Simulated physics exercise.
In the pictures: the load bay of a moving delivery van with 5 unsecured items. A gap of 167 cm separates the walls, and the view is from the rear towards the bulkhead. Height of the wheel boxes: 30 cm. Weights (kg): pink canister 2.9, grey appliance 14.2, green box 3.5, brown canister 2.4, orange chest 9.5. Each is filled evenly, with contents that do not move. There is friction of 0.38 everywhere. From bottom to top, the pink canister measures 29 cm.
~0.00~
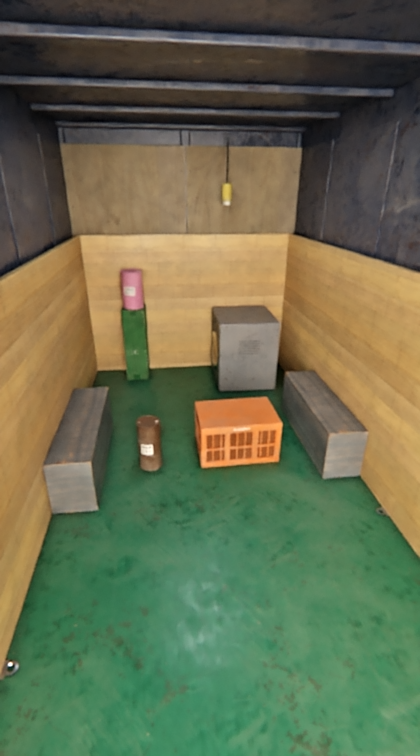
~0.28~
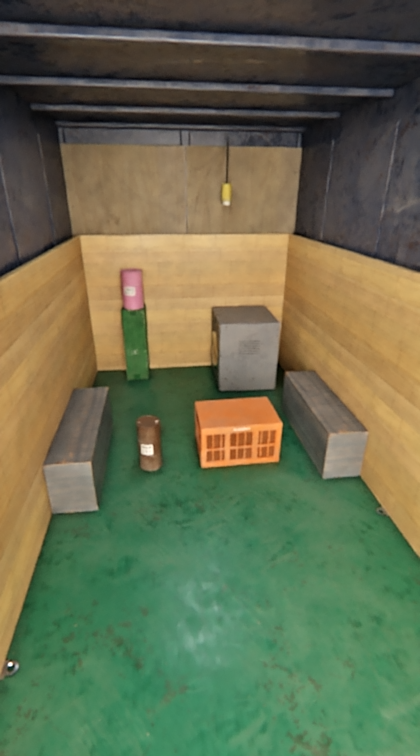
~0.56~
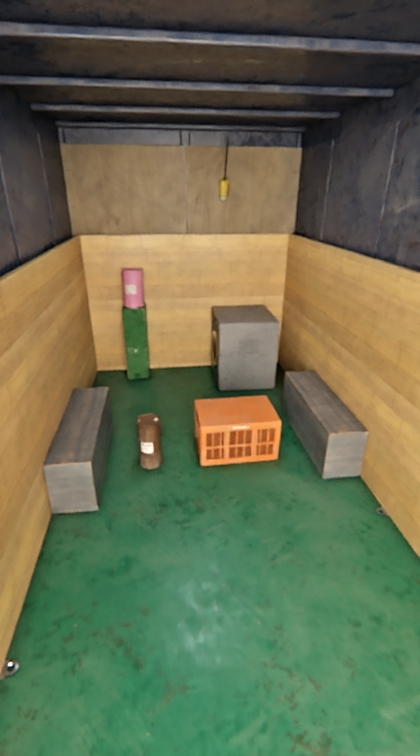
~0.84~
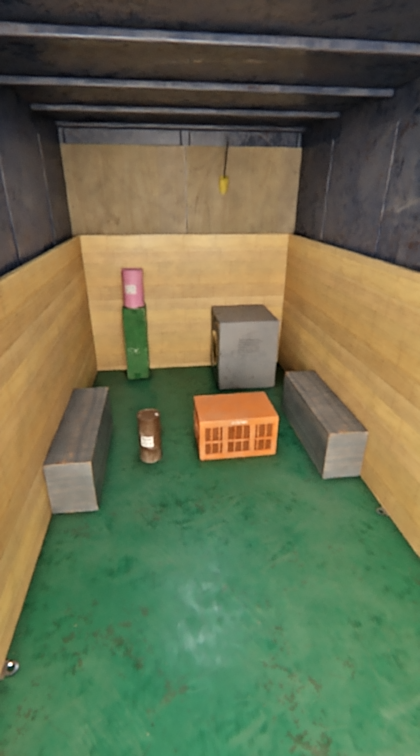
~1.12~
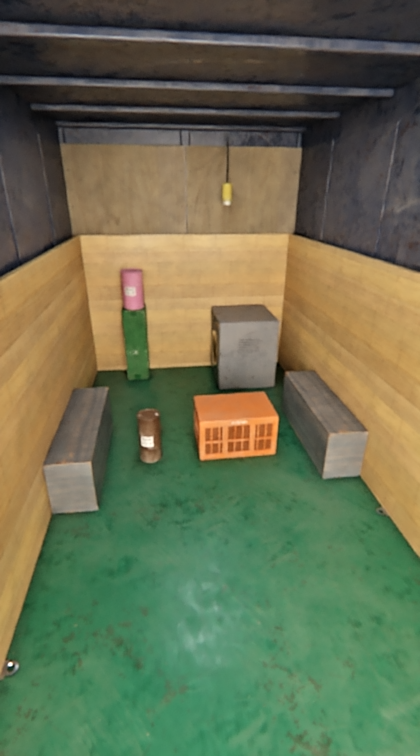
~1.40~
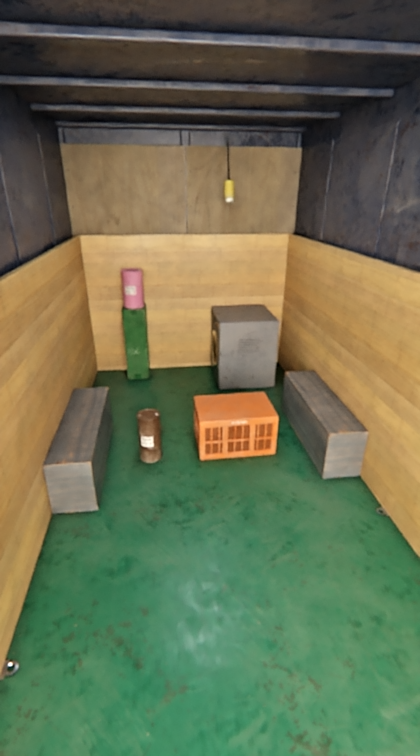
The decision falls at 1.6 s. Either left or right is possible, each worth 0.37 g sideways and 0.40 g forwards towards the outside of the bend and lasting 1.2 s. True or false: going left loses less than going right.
False.
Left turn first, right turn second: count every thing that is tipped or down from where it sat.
Steering left costs 3, steering right costs 0.
Turning left. By 2.30 s, force 0.40 g forwards, 0.37 g right; pink canister tilted 14° near (161, 287); grey appliance 4 cm from its spot near (242, 345); green box tilted 14°.
By 2.60 s, force 0.32 g forwards, 0.30 g right; pink canister now down from where it sat; grey appliance 4 cm from its spot near (243, 345); green box tilted 53°.
By 3.10 s, smooth; grey appliance 6 cm from its spot near (247, 345); green box on its side; brown canister tilted 40°.
When it is over (4.7 s), down from where it sat, pink canister; lying over in the van, green box and brown canister; not toppled but over 15 cm from the start, orange chest; the last one within 15 cm of the start. In the last view, pink canister near (178, 366), grey appliance near (247, 345).
Turning right instead, nothing is lost, 0 of 5 in all.
